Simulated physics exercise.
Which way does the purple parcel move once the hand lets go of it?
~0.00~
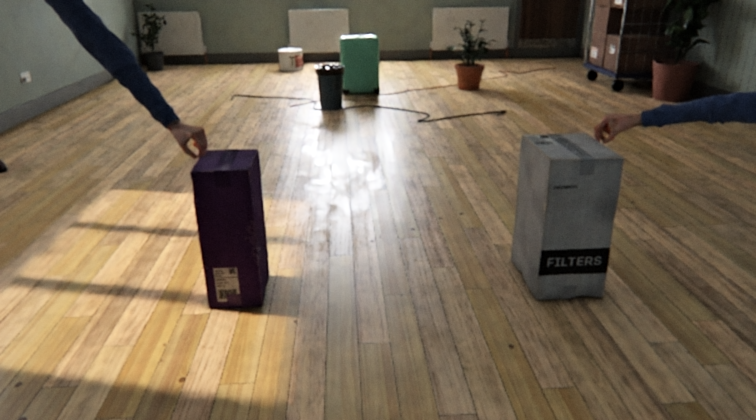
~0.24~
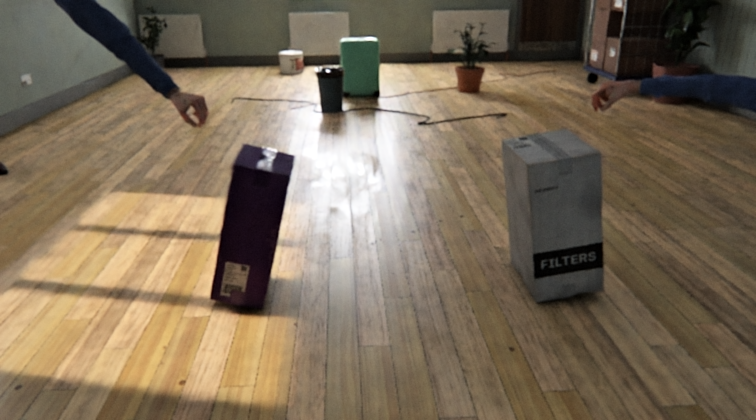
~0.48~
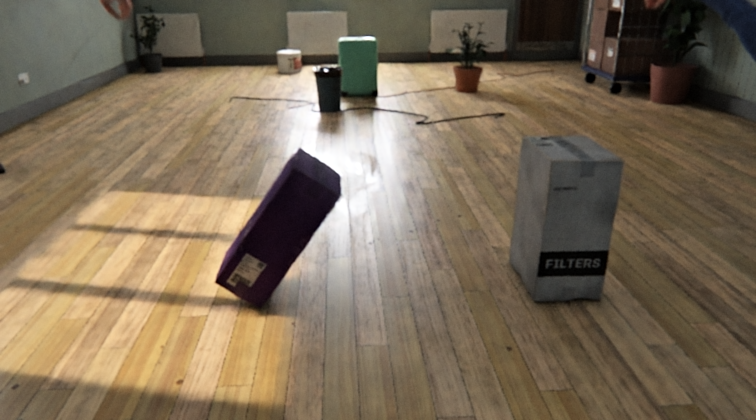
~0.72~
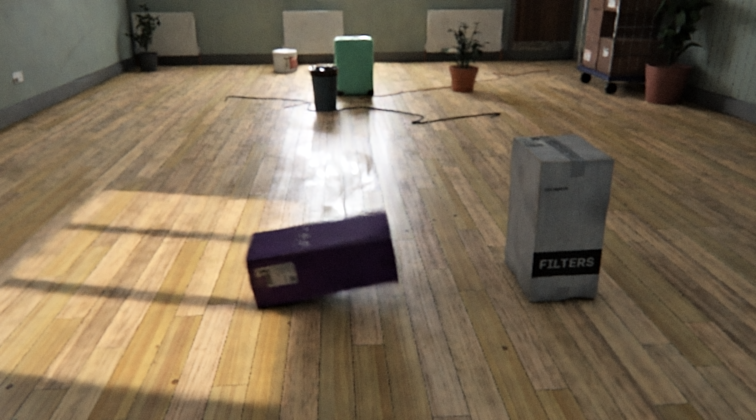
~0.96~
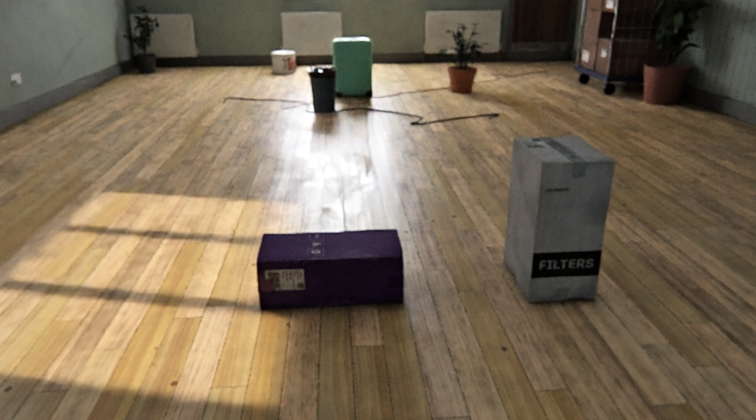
The purple parcel moves to the right, tipping over that way until it lies on its side.
